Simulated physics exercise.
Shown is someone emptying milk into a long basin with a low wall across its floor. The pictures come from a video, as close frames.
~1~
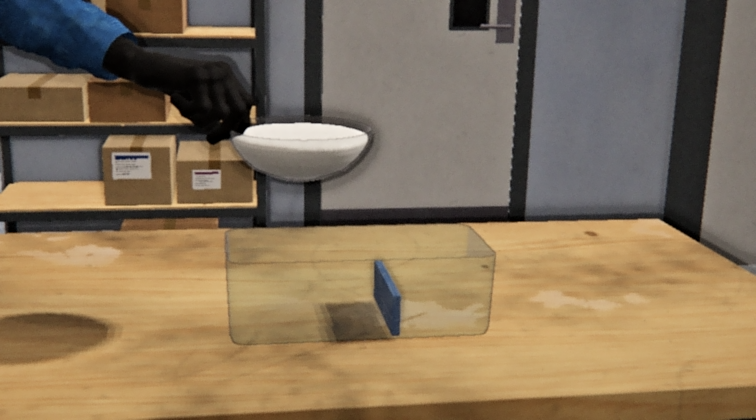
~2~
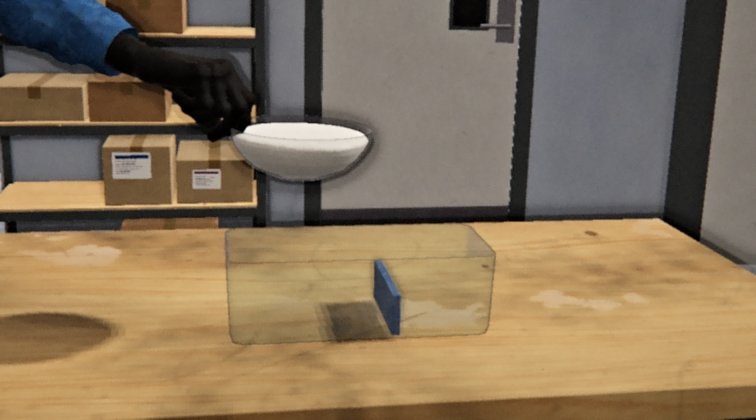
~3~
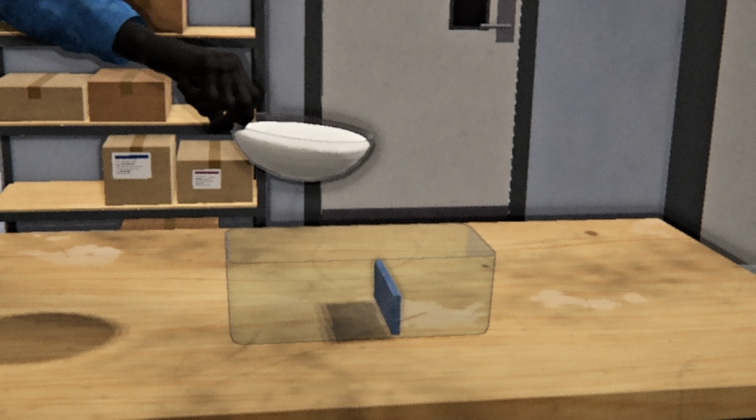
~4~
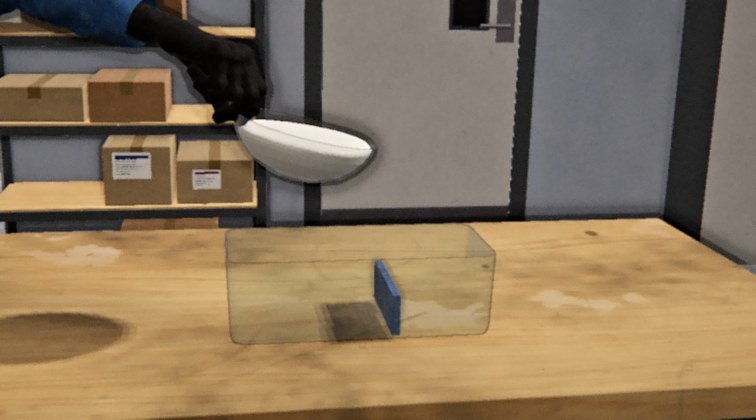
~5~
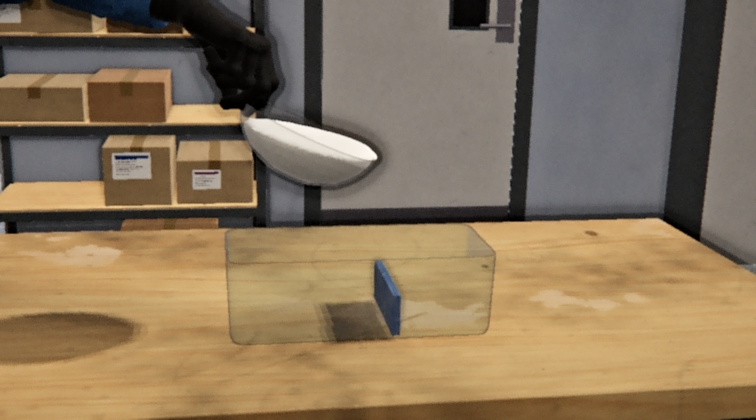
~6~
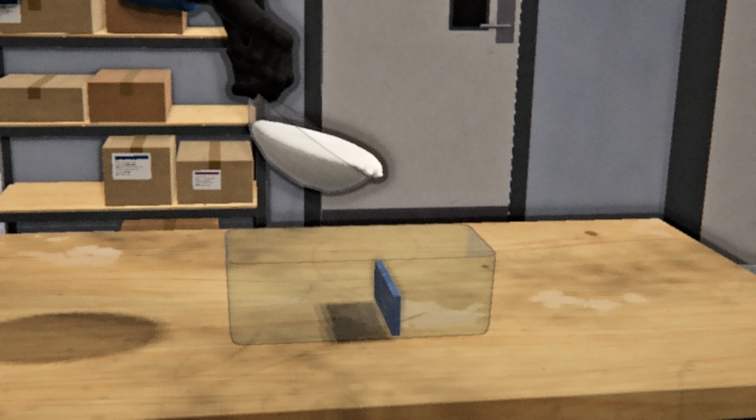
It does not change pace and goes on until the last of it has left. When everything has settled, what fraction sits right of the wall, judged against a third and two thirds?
Sits mid-range.
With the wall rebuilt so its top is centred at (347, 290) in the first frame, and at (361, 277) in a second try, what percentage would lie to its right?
The first position gives around 65 percent, the second around 75 percent.
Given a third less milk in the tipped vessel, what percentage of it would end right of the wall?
Some 45 parts in a hundred, give or take.
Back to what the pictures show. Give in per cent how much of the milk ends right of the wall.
About 50 per cent.
A moment on, the tilt is 103° and 0 per cent is still to pour, 33 is left of the wall and 56 right of it.
Next, the tilt is 109° and 0 per cent is still to pour, 38 is left of the wall and 38 right of it.
Then the tilt is 109° and 1 per cent is still to pour, 41 is left of the wall and 47 right of it.
Later the tilt is 109° and 0 per cent is still to pour, 44 is left of the wall and 48 right of it.
At rest 44 per cent lies left of the wall, 48 right of it and 7 outside.
